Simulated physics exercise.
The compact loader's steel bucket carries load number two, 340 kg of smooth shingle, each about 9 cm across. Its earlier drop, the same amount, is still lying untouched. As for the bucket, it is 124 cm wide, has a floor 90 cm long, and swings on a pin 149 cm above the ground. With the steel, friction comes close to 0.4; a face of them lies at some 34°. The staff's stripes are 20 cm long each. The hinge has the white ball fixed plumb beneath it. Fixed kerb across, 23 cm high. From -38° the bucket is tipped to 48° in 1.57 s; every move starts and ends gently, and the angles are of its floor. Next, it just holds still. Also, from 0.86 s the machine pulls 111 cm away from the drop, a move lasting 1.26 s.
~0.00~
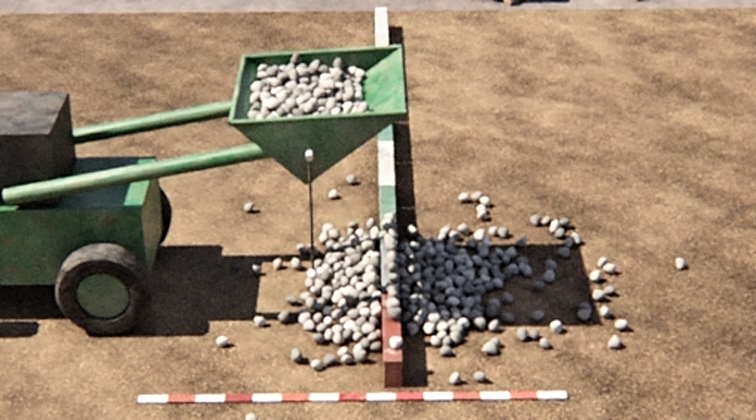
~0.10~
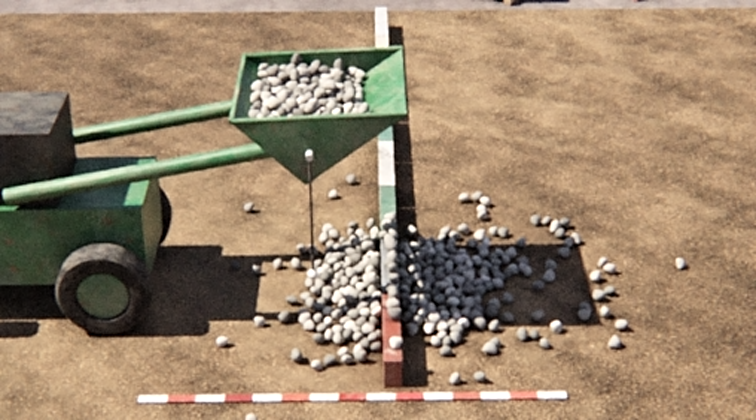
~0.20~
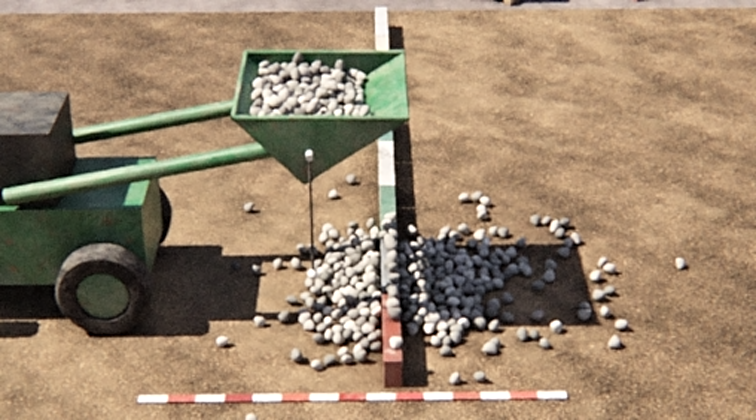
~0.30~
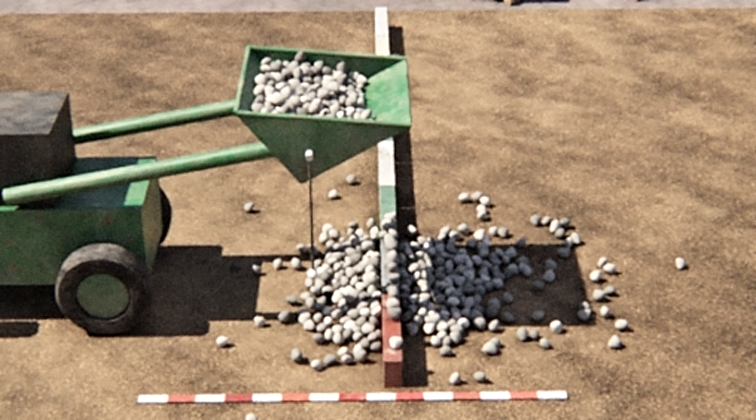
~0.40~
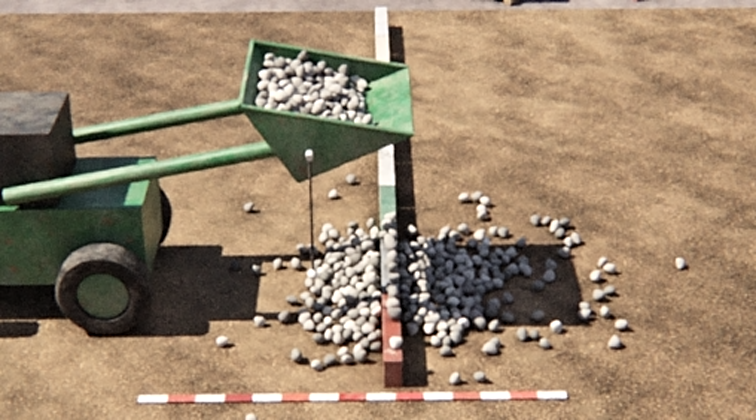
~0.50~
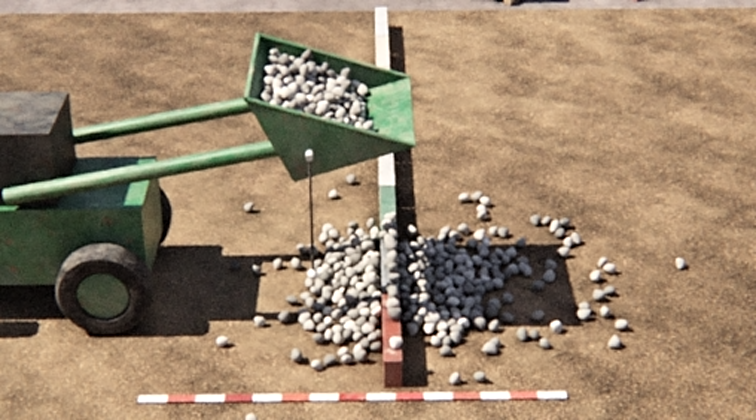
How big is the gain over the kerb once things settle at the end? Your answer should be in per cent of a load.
The gain is about 20 per cent of a load.
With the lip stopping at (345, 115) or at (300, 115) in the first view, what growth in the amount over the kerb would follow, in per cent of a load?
About 0 per cent for the first, 0 per cent for the second.
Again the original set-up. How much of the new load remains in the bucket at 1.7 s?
About 0 percent is still in there.
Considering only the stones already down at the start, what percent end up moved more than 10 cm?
Close to 10 in a hundred of them.
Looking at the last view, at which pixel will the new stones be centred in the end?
Their centre rests close to (348, 278).
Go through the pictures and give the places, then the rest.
Lip at (406, 112), floor tilted -38°, highest stones at (303, 77). The earlier load is highest near (391, 269), 28 cm above ground level, 50 % on this side of the kerb, 49 % over the kerb, in the first picture.
The bucket is at -37°, its lip at (407, 114); the top of the load is at (303, 77); the stones move at 0.1 m/s on average, in the second picture.
Lip at (409, 118), floor tilted -34°, highest stones at (284, 74); the stones move at 0.1 m/s on average, in the third picture.
The bucket is at -30°, its lip at (411, 125); the top of the load is at (275, 70); the stones move at 0.2 m/s on average, in the fourth picture.
Lip at (414, 135), floor tilted -24°, highest stones at (279, 67); the stones move at 0.2 m/s on average, in the fifth picture.
The bucket is at -17°, its lip at (415, 146); the top of the load is at (279, 66); the stones move at 0.3 m/s on average, in the sixth picture.
After 1.2 s the floor is at 35°; in per cent of one load, 86 in the bucket, 64 on this side of the kerb, 50 over the kerb; the foremost stones are at (618, 292).
After 1.7 s the floor is at 48°; in per cent of one load, 0 in the bucket, 132 on this side of the kerb, 68 over the kerb; the foremost stones are at (618, 292).
After 2.6 s the floor is at 48°; in per cent of one load, 0 in the bucket, 131 on this side of the kerb, 69 over the kerb; the foremost stones are at (618, 292).
After 5.3 s the floor is at 48°; in per cent of one load, 0 in the bucket, 131 on this side of the kerb, 69 over the kerb; the foremost stones are at (618, 292). Net gain over the kerb, 20.
